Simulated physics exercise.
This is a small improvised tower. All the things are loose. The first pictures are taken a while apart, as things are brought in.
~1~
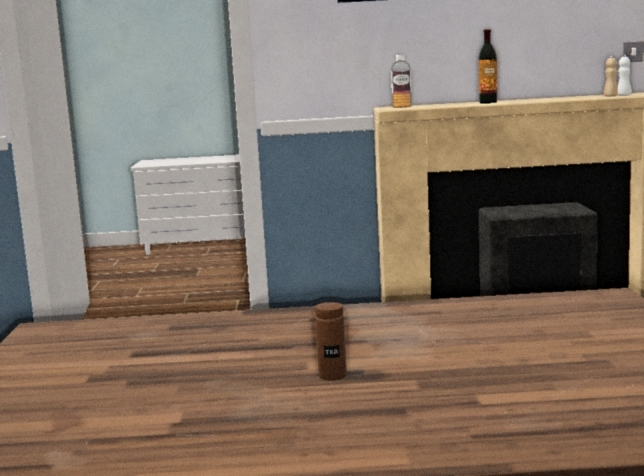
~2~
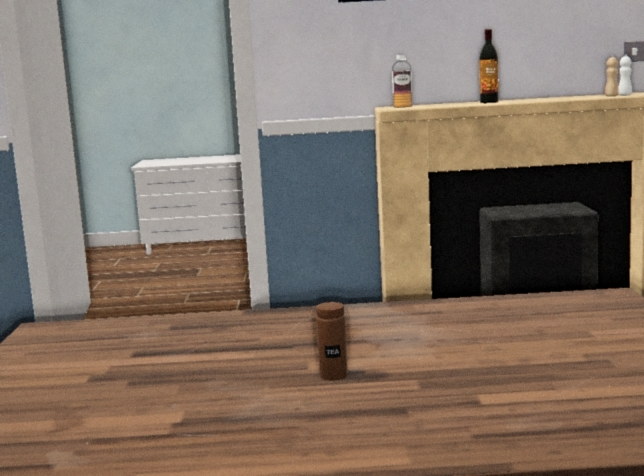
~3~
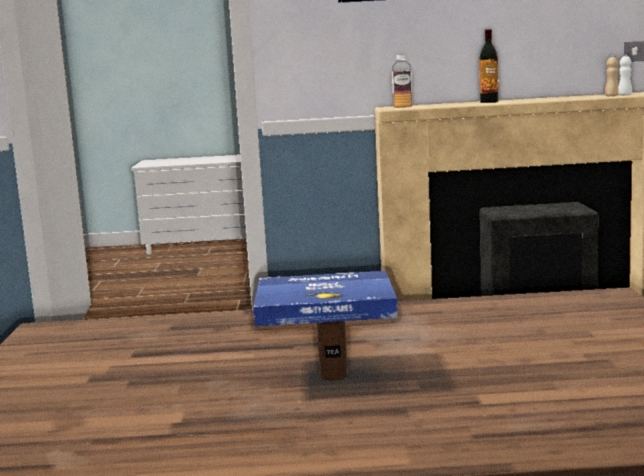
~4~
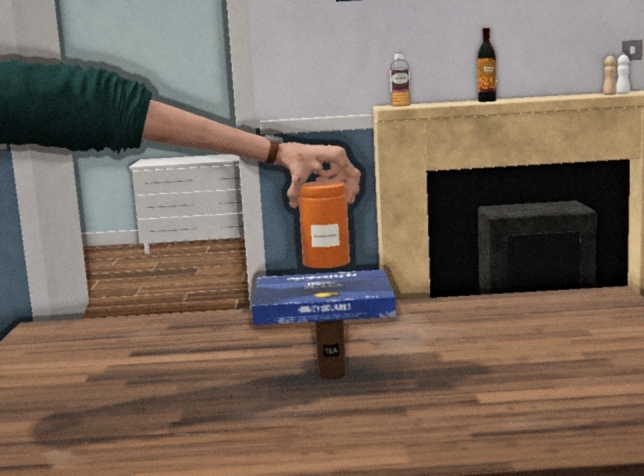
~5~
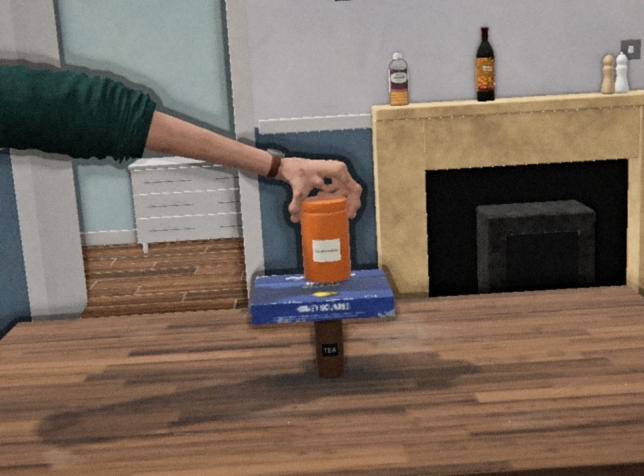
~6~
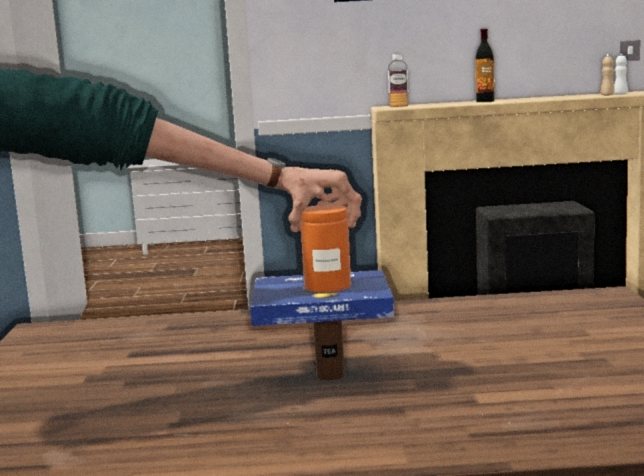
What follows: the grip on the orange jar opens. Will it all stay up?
The stack holds.
Then, 0.20 s later than the last frame, all is still.
Then, 0.60 s later than the last frame, orange jar resting near (326, 248).
When it is over, all 3 as before. End places, in pixels of the last picture, orange jar near (326, 248). The stack stays up.
